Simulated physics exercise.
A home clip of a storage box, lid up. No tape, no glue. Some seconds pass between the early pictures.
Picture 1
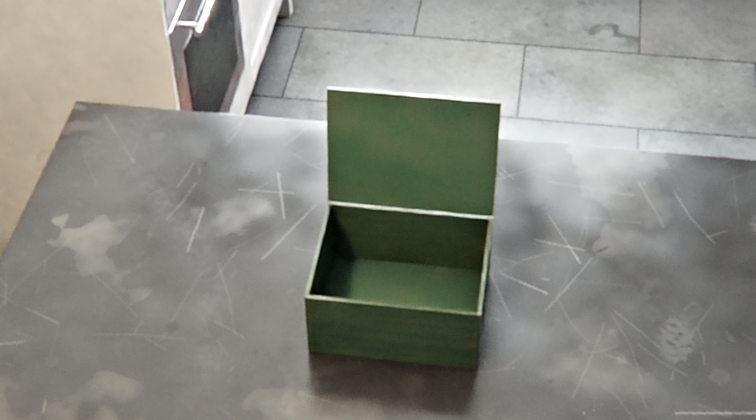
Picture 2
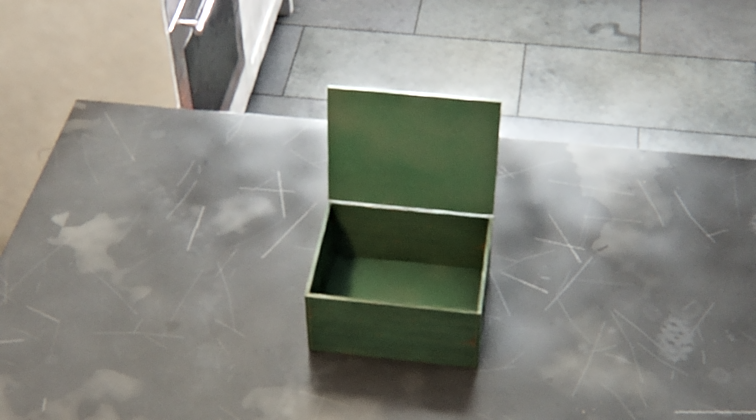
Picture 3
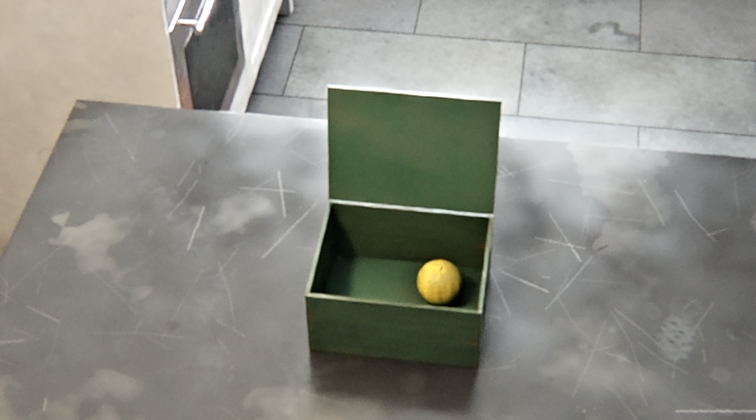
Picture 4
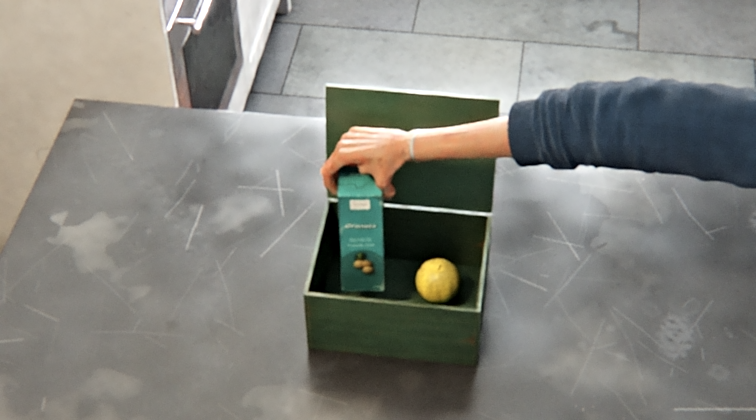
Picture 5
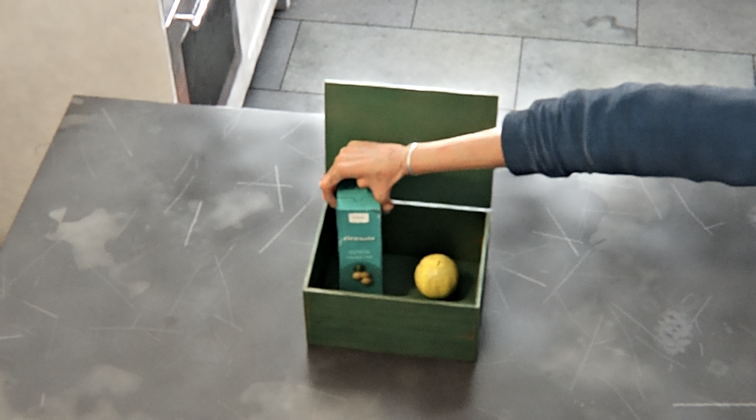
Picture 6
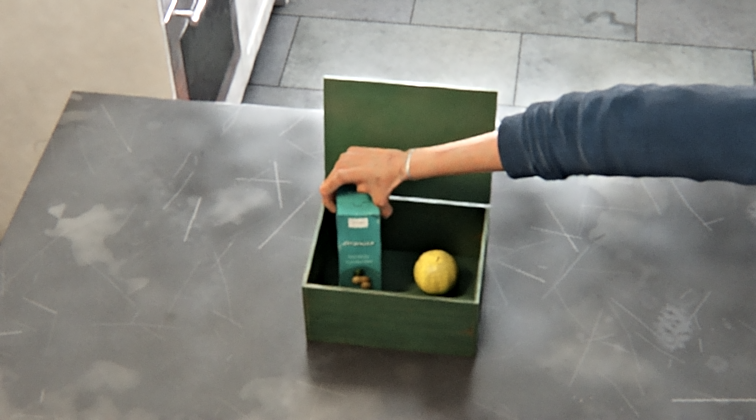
A hand lowering a turquoise carton into an open green box on a grey table, left of a round yellow fruit.
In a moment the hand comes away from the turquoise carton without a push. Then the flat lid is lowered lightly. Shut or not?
The lid stays ajar.
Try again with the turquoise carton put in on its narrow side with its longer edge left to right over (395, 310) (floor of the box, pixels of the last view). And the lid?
Then it sits on the rim.
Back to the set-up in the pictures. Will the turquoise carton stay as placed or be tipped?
It stays as placed.
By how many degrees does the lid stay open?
About 55°.
Then, 1.30 s past the last view, lid 81° above the rim.
Then, 1.70 s past the last view, lid 54° above the rim.
Finally, lid 53° above the rim; both still in place. Final places as the last picture's camera would see them, turquoise carton near (363, 248).
